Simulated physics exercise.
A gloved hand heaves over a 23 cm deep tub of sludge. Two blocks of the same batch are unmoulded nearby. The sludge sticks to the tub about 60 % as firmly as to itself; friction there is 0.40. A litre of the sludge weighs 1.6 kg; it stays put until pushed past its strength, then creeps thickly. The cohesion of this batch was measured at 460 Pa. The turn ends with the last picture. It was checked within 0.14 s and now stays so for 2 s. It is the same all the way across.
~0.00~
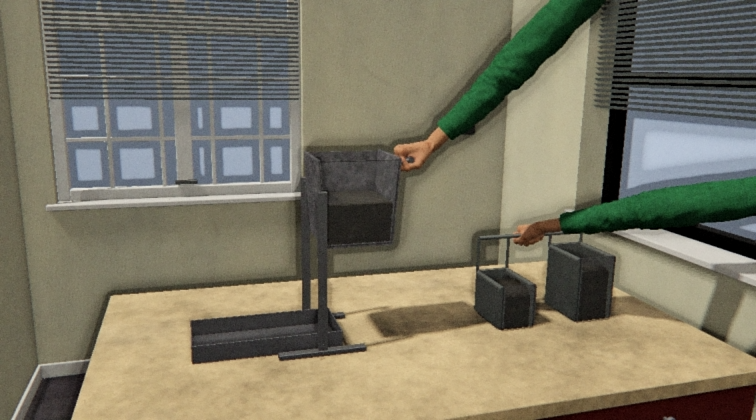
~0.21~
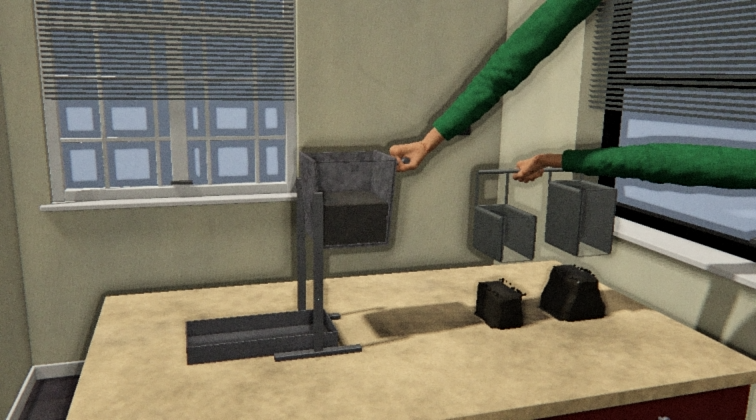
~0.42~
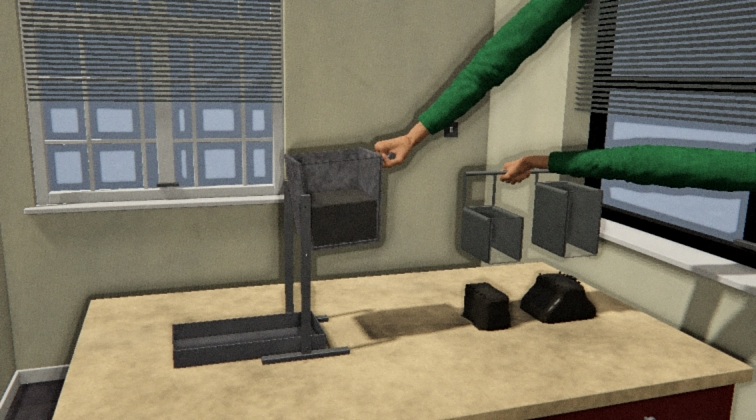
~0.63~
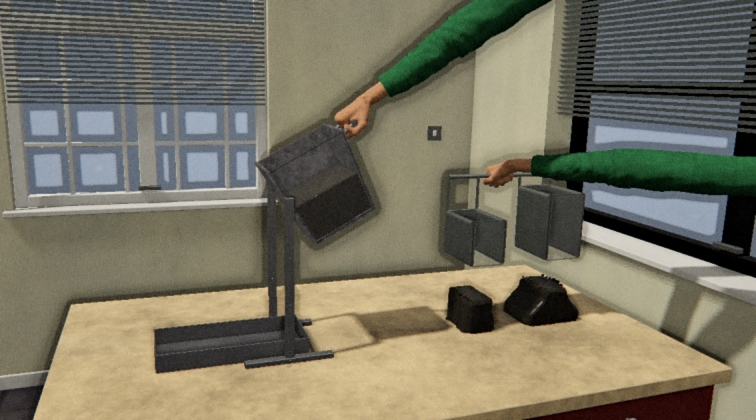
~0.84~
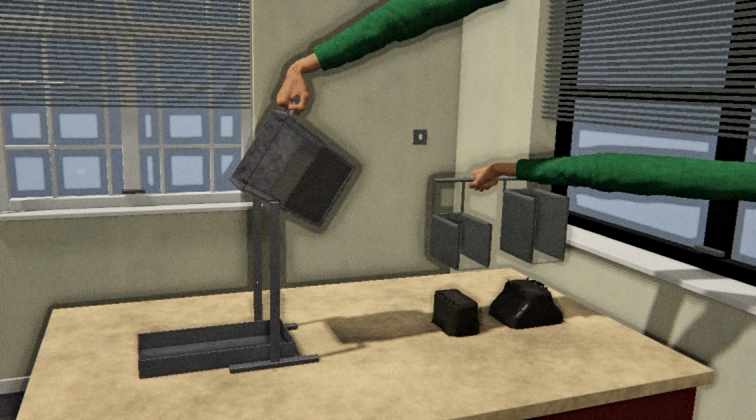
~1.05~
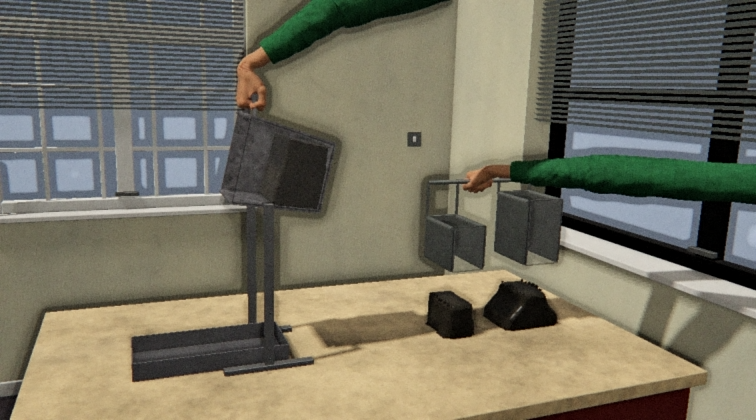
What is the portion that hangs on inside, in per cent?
Close to 100 per cent.
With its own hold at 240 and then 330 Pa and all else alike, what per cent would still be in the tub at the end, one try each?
In that order: 100 %, 100 %.
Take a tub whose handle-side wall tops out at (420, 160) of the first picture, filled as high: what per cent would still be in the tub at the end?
Then about 100 %.
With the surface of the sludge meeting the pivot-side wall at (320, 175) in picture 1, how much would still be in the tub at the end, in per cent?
In that case some 80 per cent.
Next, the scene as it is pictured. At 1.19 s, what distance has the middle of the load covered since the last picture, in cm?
Roughly 2 cm.
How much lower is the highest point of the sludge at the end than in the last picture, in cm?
Some 4 cm.
After 1.19 s, the tub is at 77 degrees and holds 100 %.
After 1.36 s, the tub is at 77 degrees and holds 100 %.
After 1.53 s, the tub is at 77 degrees and holds 100 %.
After 1.70 s, the tub is at 77 degrees and holds 100 %.
After 3.05 s, at the end, the tub is at 77 degrees and holds 100 %.
